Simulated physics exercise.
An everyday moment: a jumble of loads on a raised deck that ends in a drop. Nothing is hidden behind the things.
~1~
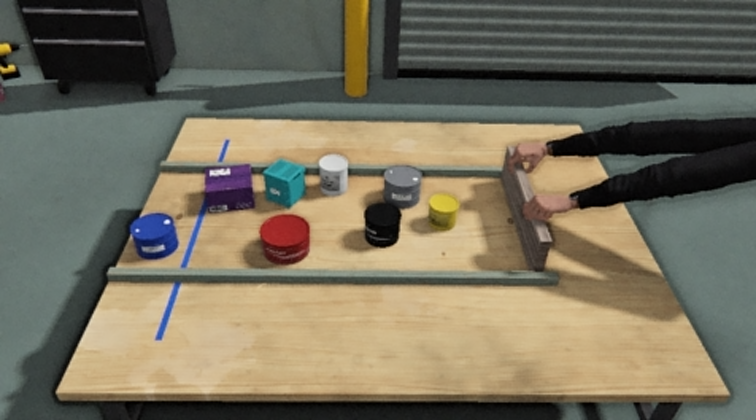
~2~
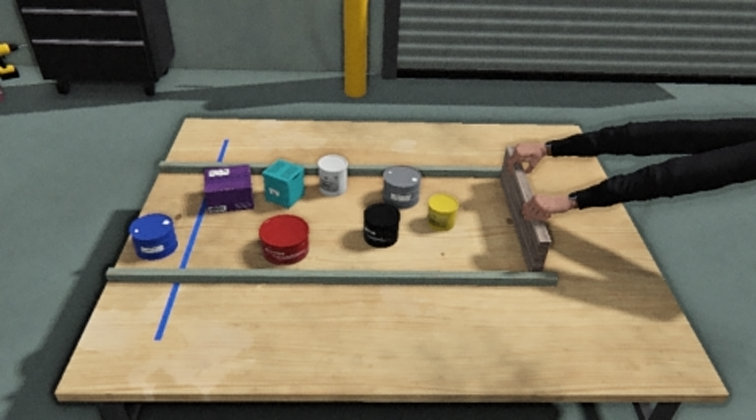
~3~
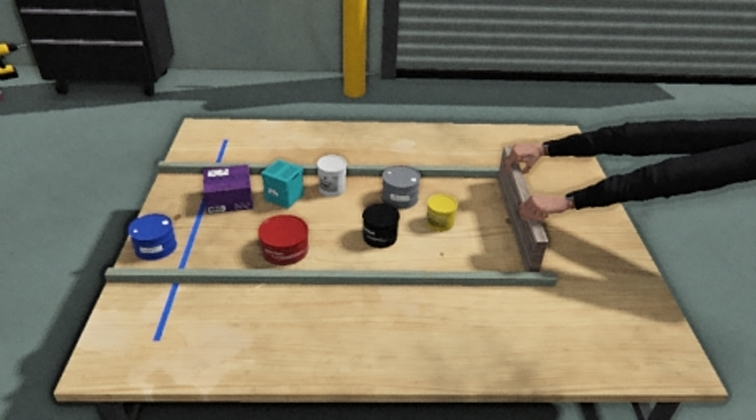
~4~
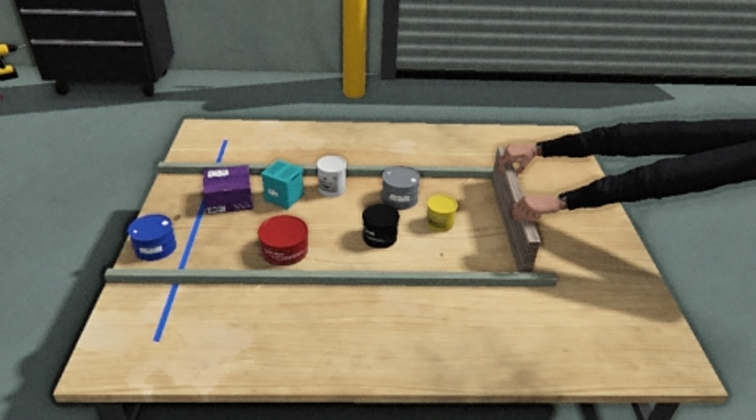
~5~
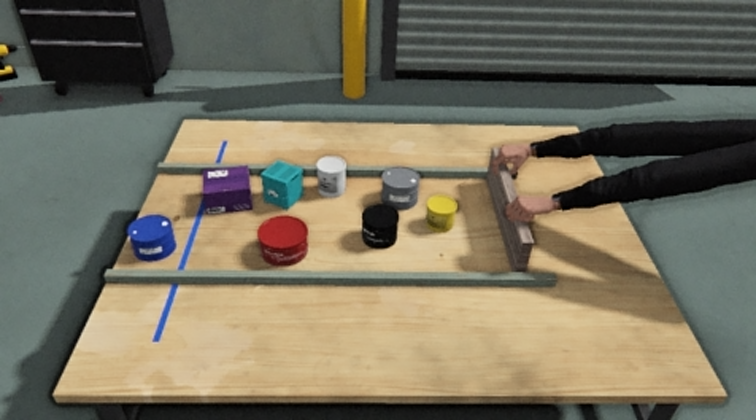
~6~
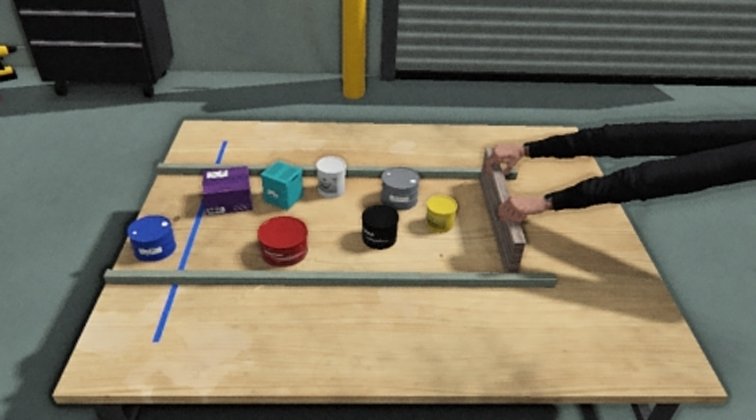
In this clip, two hands slide an upright plank slowly left between two rails on a wooden table, moving slightly closer to a group of colourful canisters and boxes, which stay in place near a blue tape line.
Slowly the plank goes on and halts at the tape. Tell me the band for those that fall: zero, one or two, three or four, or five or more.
As it turns out, the number that fall off is one or two.
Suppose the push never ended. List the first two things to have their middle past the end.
They are the purple parcel, the blue canister.
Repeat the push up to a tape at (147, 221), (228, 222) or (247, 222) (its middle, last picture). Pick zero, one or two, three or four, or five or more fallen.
Taking them in turn, more than four; 1 or 2; zero.
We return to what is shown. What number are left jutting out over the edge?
Overhanging: 2.
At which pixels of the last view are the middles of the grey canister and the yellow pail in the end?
The grey canister at (183, 191), the yellow pail at (181, 214).
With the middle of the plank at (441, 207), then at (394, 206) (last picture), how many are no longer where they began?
First 1, then 3.
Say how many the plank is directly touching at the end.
It touches 4.
Soon after, none off yet; blue canister at rest near (153, 238); purple parcel at rest near (227, 190); turquoise tote at rest near (283, 186).
After that, none off yet; blue canister at rest near (153, 238); purple parcel displaced a little near (211, 192); turquoise tote displaced about its own width near (249, 188).
In the end, the number that fall off is one or two; gone, purple parcel and blue canister.
